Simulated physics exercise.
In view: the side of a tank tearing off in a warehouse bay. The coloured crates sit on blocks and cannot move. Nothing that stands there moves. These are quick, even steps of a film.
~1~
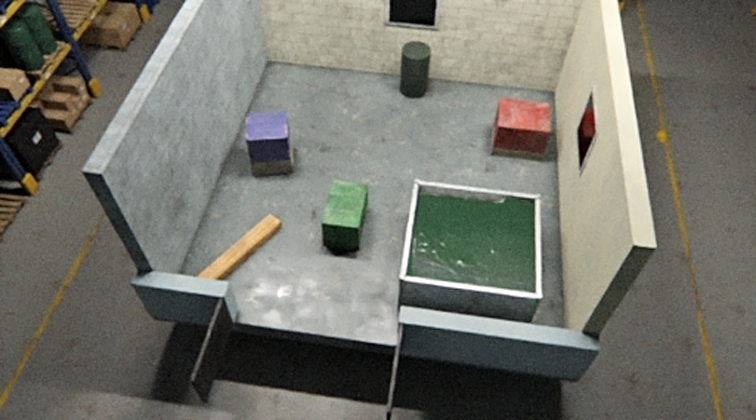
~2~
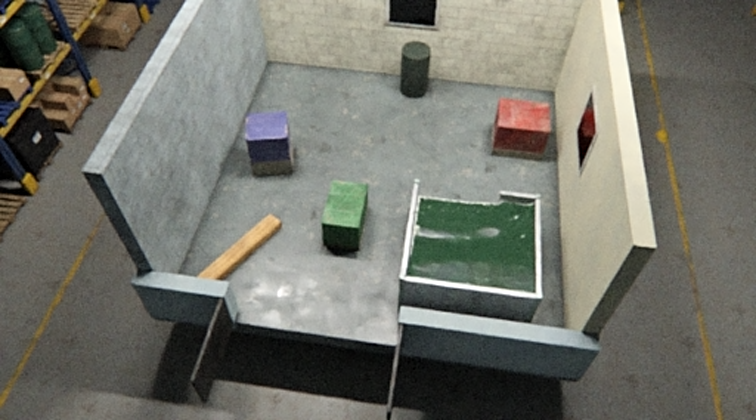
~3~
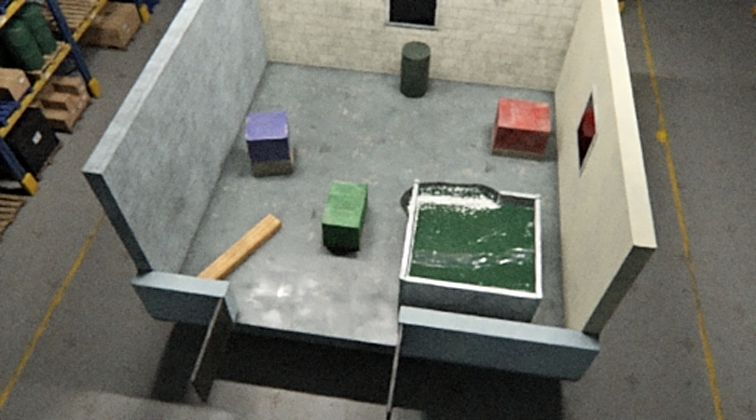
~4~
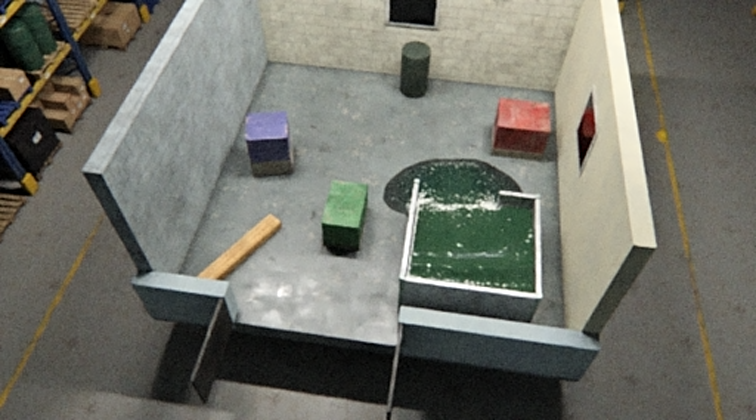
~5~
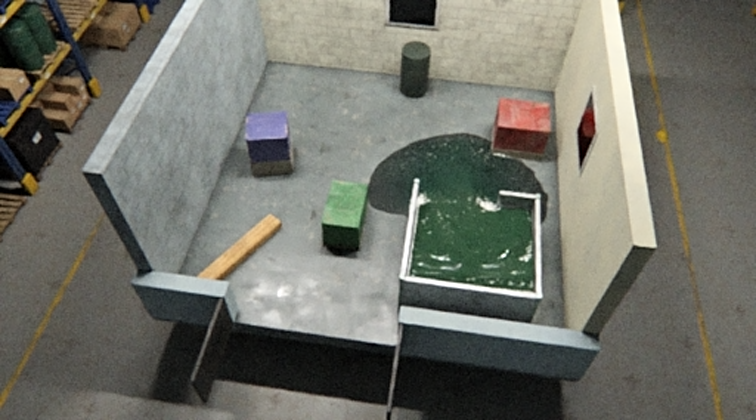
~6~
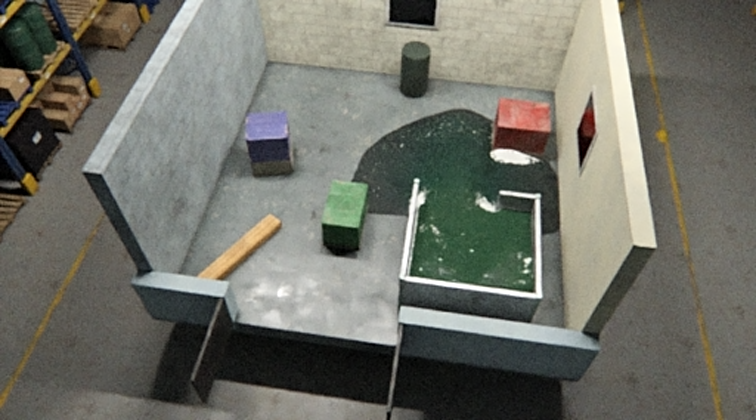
In a warehouse bay, a tank's far side tears open and green water spreads across the floor.
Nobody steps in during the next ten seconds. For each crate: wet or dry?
In the end: The red crate is wetted; the blue crate escapes dry; the green crate is wetted.
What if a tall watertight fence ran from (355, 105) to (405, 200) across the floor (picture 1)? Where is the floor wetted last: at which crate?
That is the blue one.
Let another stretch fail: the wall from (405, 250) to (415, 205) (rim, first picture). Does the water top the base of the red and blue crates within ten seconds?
My reading: Red is spared; blue is spared.
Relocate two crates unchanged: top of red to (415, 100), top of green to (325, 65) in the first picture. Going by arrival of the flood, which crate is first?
I say the red crate.
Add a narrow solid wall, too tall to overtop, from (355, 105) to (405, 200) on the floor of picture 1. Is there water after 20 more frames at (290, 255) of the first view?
Verdict: Clear.
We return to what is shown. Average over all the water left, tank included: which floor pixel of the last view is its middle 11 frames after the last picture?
Near (446, 172).
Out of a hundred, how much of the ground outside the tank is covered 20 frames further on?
I make it 65 per cent.
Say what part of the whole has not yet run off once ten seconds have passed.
I make it 96 per cent.
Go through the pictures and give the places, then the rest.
The first frame shows still water in the tank at (473, 238).
In the second frame, the front is at a hidden place, out from the gap on the tank's far side.
In the third frame, the front is at a hidden place, out from the gap on the tank's far side.
In the fourth frame, water pours out on the tank's far side and has run to (477, 163).
In the fifth frame, the front is at (479, 140), out from the gap on the tank's far side.
In the sixth frame, water pours out on the tank's far side and has run to (455, 113).
A moment on, water covers 40 % of the floor; the red crate water round its plinth, the blue crate not reached, the green crate water round its plinth.
Next, water covers 55 % of the floor; the red crate water round its plinth, the blue crate water round its plinth, the green crate water round its plinth.
Then, water covers 65 % of the floor; the red crate water round its plinth, the blue crate water round its plinth, the green crate water round its plinth.
Later, water covers 85 % of the floor; the red crate water round its plinth, the blue crate water round its plinth, the green crate water round its plinth.
In the end, water covers 100 % of the floor; the red crate was topped, the blue crate stayed above the water, the green crate was topped.
